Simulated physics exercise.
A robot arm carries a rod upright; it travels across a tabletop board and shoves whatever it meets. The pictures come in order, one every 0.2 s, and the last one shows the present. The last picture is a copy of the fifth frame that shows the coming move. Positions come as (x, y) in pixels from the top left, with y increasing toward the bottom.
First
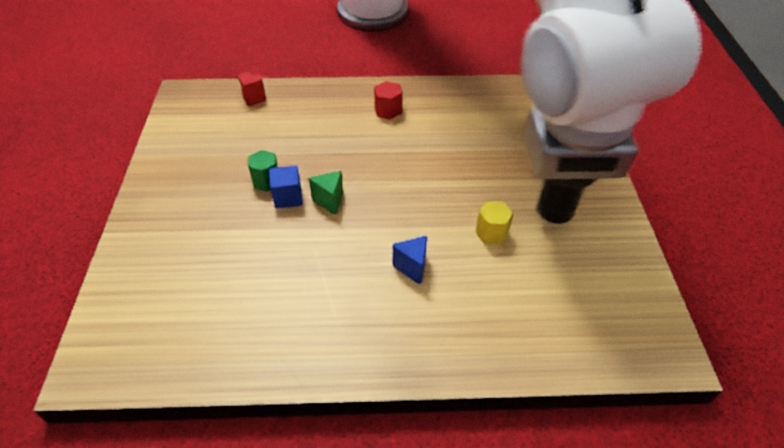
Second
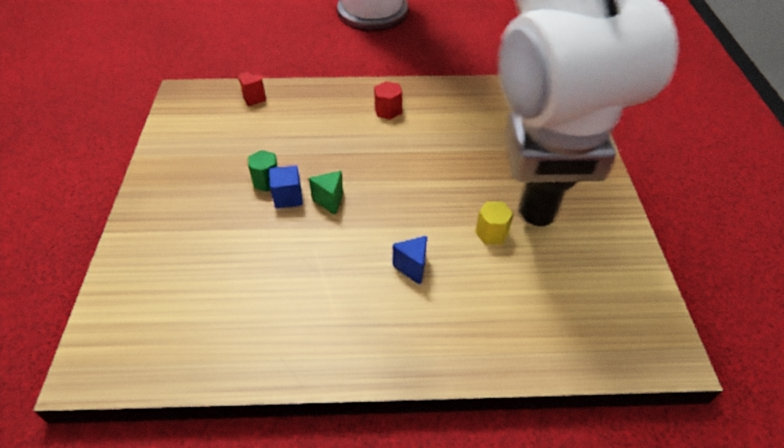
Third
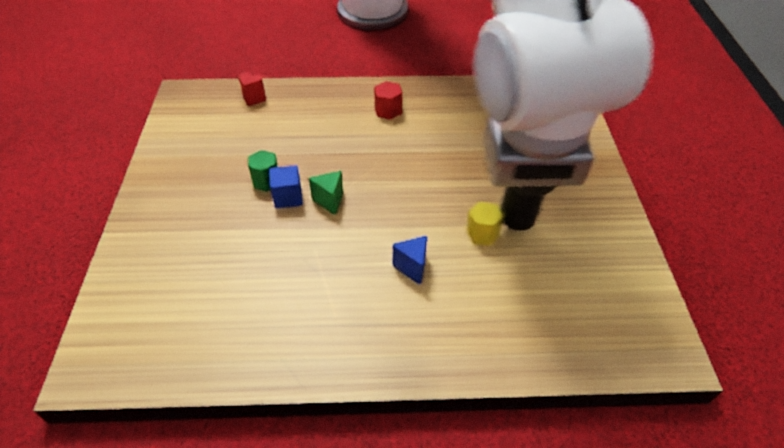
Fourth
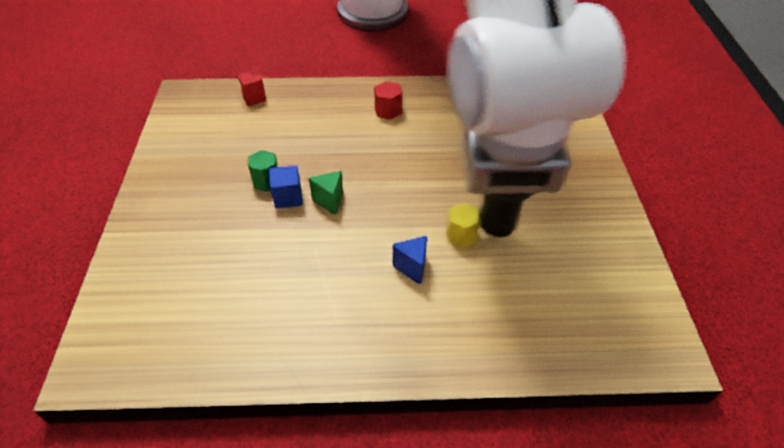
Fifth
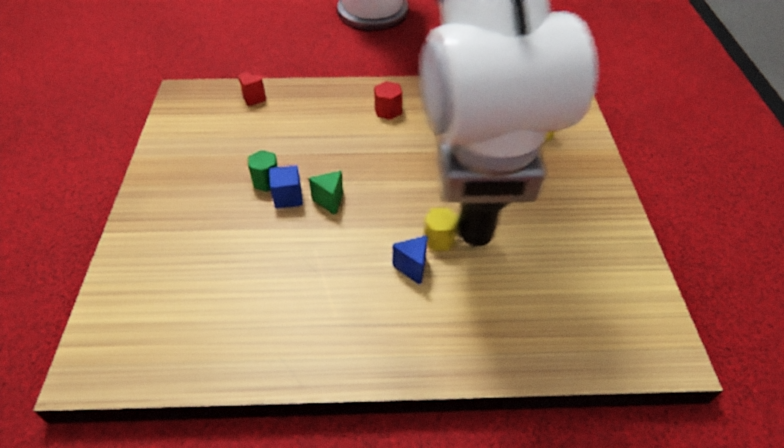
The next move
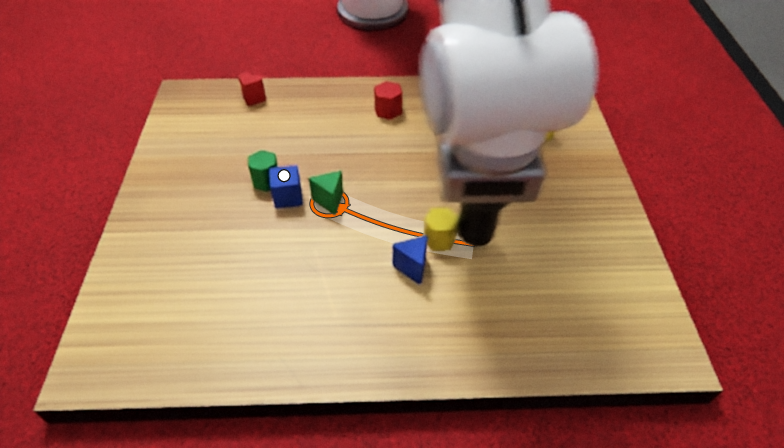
At first, a robot arm holds its dark rod just right of a yellow six-sided block on a wooden board scattered with small red, green and blue blocks. The rod moves left, meets the yellow block and pushes it left, close to the blue triangular block, while the others stay still.
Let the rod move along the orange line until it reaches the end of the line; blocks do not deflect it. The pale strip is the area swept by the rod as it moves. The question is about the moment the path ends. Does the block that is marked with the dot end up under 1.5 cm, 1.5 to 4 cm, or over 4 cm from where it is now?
Within 1.5 cm.
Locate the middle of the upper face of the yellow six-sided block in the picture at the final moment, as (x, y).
The middle of its top is at (321, 208).
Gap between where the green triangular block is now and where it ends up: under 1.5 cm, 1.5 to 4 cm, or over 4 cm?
Between 1.5 and 4 cm.
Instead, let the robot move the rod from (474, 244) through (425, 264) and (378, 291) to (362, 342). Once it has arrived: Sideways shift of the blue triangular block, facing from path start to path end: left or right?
It goes toward the right-hand side.
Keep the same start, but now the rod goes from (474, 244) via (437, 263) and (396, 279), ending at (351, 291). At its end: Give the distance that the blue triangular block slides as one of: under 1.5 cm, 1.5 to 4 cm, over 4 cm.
Result: Over 4 cm.
Drawn move, from (474, 244) by way of (396, 229) to (329, 203); the dot is on the blue square block.
The first path, step by step. One third of the way, rod (422, 223); yellow six-sided block (388, 216), turned 30° anticlockwise.
Two thirds of the way, rod (371, 209); yellow six-sided block (338, 210), turned 75° anticlockwise.
At the end, rod (328, 191); blue square block still; green triangular block (308, 168), turned 35° clockwise; yellow six-sided block (321, 208), turned 145° anticlockwise.
